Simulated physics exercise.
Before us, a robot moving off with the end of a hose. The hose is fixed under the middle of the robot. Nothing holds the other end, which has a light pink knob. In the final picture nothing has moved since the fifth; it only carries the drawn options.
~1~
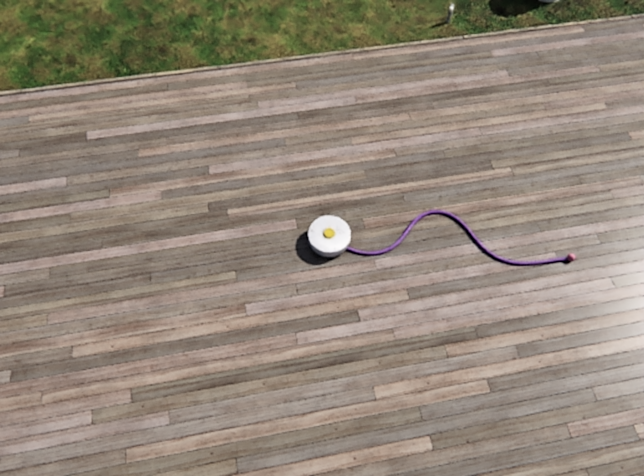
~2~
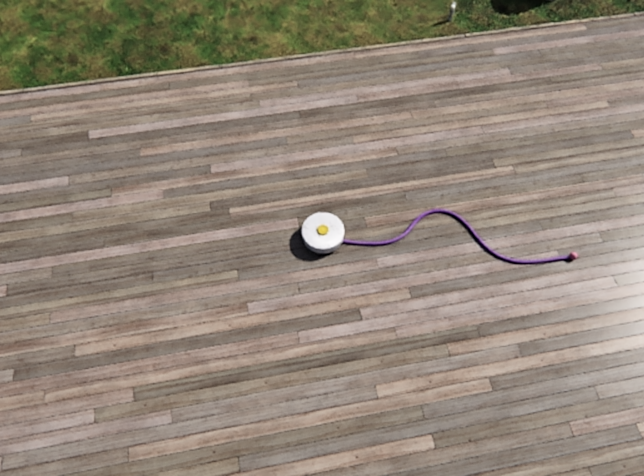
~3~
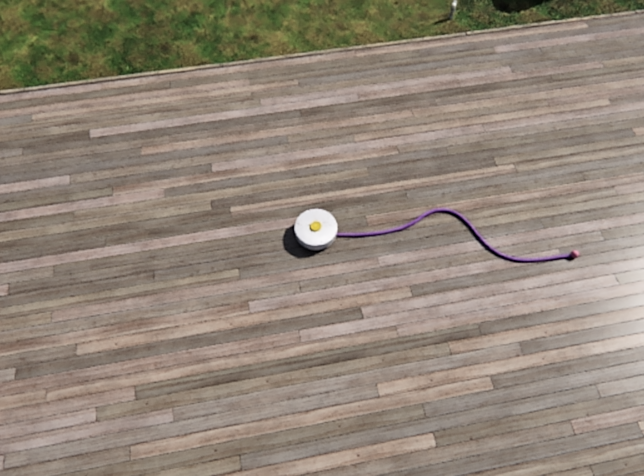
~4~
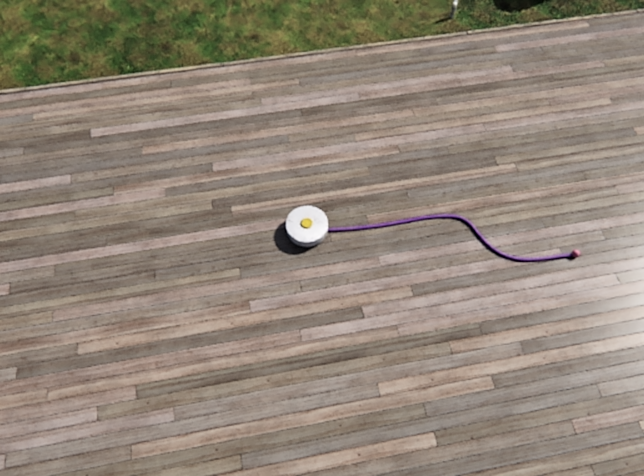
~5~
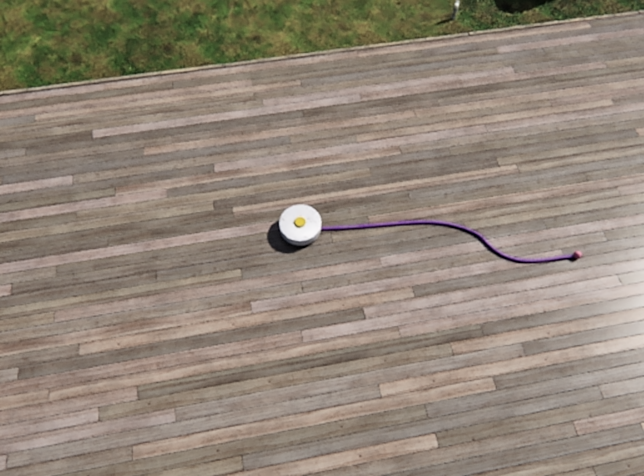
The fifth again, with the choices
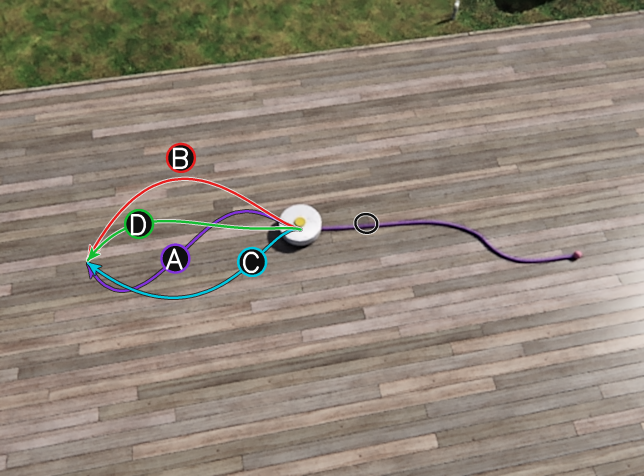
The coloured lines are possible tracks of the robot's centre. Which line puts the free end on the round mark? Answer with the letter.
The end stops on the ring with B.
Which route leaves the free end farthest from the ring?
Route C.
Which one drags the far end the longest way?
B.
On the copy, A from (301, 229) via (190, 244) to (88, 265); B from (301, 229) via (187, 179) to (88, 259); C from (301, 229) via (196, 295) to (88, 263); D from (301, 229) via (190, 222) to (88, 261); the ring at (366, 223).
On B. First, robot (218, 182), middle of the hose (351, 222), free end (491, 246).
Then, robot (127, 199), middle of the hose (269, 203), free end (403, 229).
Finally, robot (84, 258), middle of the hose (229, 216), free end (366, 220); the free end is on the ring.
By contrast, A leaves the free end at (376, 238); C leaves the free end at (378, 257); D leaves the free end at (374, 236).
